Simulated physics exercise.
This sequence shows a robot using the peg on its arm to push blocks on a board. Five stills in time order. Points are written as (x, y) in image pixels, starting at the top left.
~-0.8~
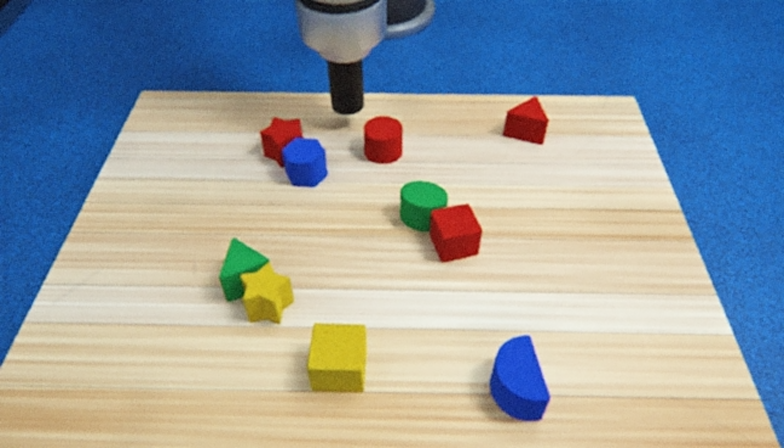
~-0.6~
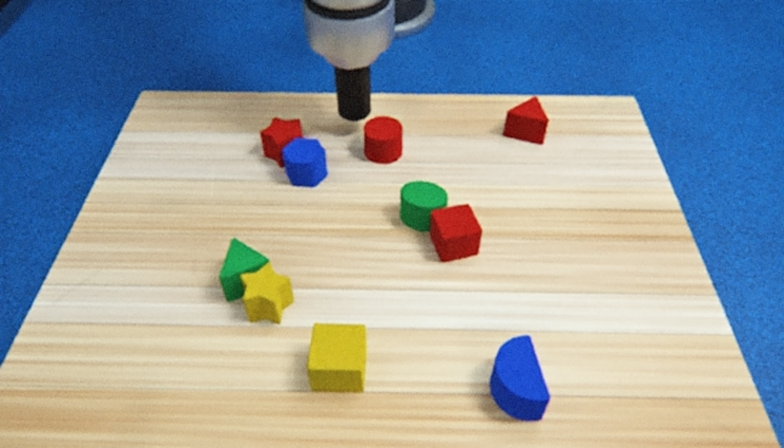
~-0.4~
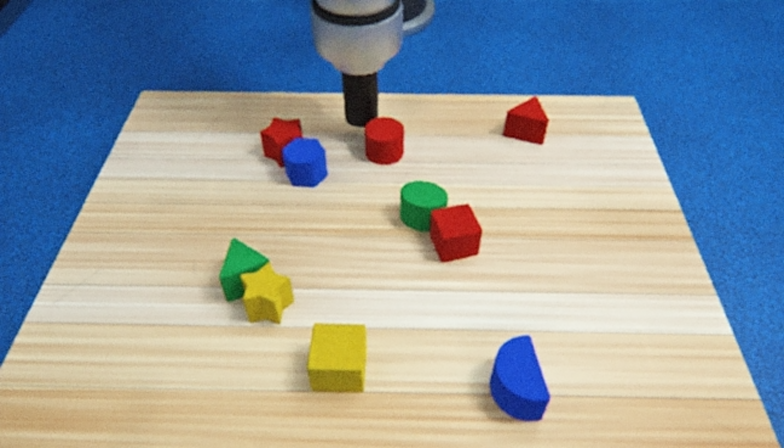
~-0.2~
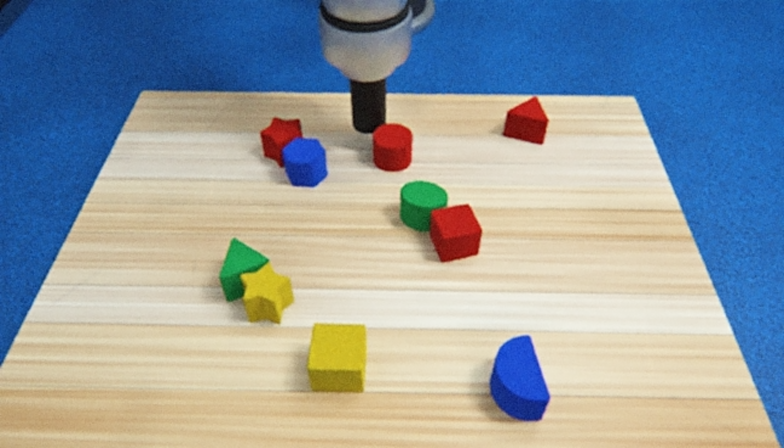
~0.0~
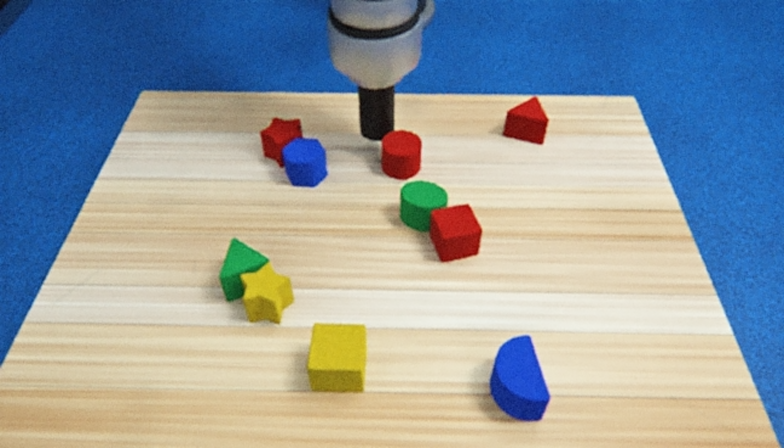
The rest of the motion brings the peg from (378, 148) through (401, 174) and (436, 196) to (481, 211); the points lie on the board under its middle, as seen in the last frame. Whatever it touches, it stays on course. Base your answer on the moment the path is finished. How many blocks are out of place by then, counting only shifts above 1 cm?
The number of blocks that move over 1 cm is one.
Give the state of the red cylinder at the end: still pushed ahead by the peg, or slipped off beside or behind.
Ahead of the peg.
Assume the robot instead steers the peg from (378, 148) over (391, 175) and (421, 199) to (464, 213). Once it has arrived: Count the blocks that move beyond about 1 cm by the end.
Blocks that move over 1 cm: Three or more.
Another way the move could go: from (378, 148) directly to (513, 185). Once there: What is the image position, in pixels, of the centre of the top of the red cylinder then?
When the path ends, it will be at (451, 172).
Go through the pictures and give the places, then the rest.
Peg's lower end (348, 106); blue hexagon (304, 150); red cylinder (383, 127); green oval (424, 193); red square piece (457, 220), in the first picture.
Peg (355, 111); blocks still, in the second picture.
Peg (362, 117); red cylinder (384, 128), in the third picture.
Peg (369, 124); red cylinder (393, 135), in the fourth picture.
Peg (377, 131); blue hexagon (304, 150); red cylinder (402, 142); green oval (424, 193); red square piece (457, 220), in the fifth picture.
What follows on the original path. One third of the way, peg (402, 157); red cylinder (434, 166).
Two thirds of the way, peg (438, 179); red cylinder (476, 185); green oval (426, 197), turned 15° clockwise.
At the end, peg (484, 194); blue hexagon still; red cylinder (524, 202); green oval (426, 197), turned 15° clockwise; red square piece (457, 223).
